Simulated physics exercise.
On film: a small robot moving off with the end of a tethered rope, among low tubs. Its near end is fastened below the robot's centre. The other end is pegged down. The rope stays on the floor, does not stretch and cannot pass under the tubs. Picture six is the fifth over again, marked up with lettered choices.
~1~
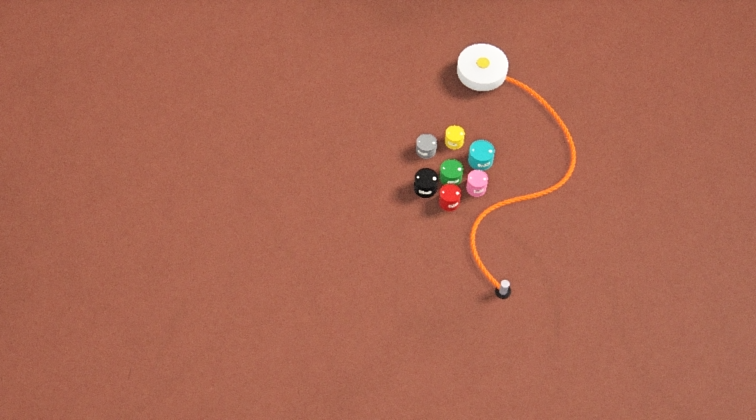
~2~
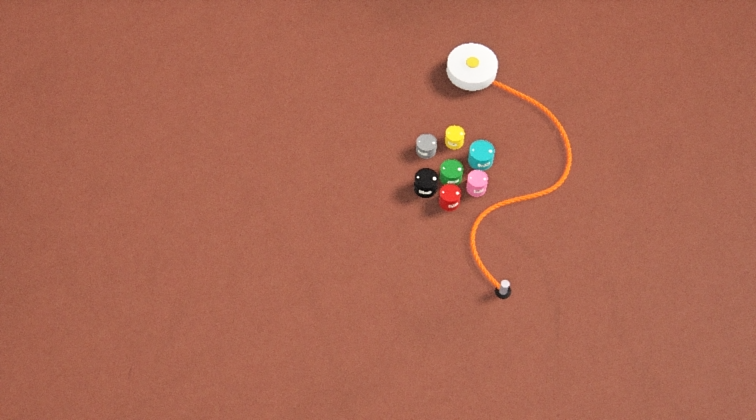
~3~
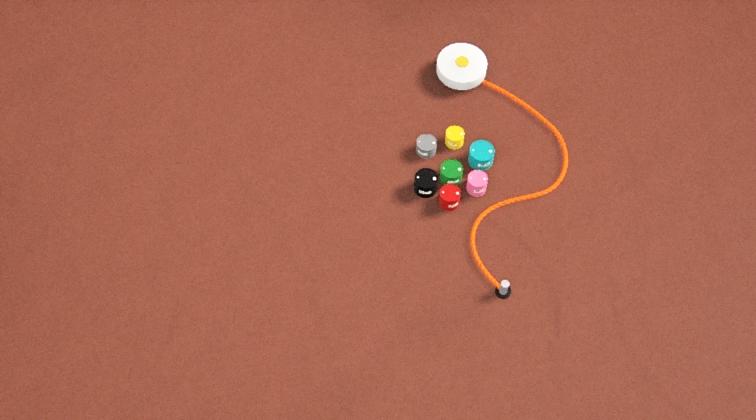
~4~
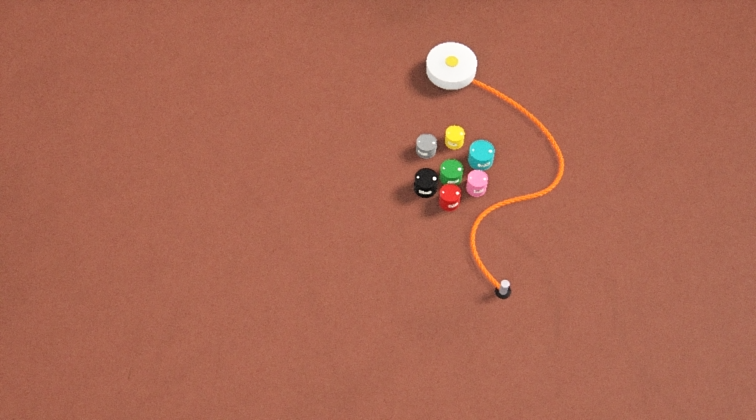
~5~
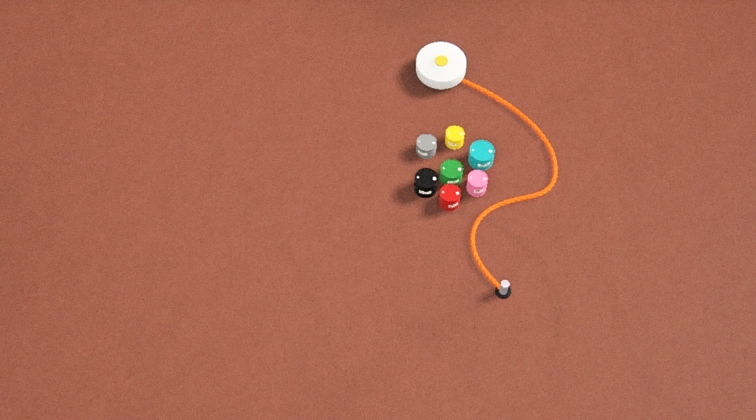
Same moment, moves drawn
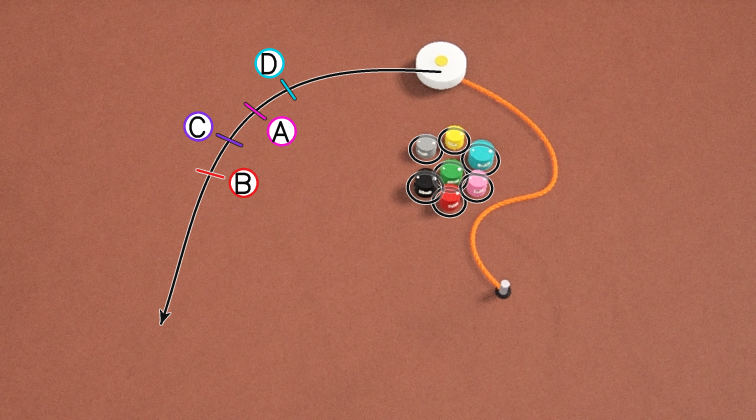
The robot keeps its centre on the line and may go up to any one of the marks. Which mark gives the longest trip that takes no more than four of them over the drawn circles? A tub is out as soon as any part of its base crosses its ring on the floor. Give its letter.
The farthest stop within the limit is D.
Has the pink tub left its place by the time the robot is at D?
No.
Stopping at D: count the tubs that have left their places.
By then, two.
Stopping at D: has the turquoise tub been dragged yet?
Yes.
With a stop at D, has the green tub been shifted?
No.
On the marked copy, A at (255, 111); B at (210, 174); C at (229, 140); D at (288, 90); the route from (440, 72) via (239, 128) to (161, 324).
With D. Early on, robot (385, 65).
Further on, robot (332, 70).
At the end, robot (288, 84); turquoise tub (468, 160); yellow tub (448, 144); two over the rings.
As for the rest, A has six over the rings; B has seven over the rings; C has seven over the rings.
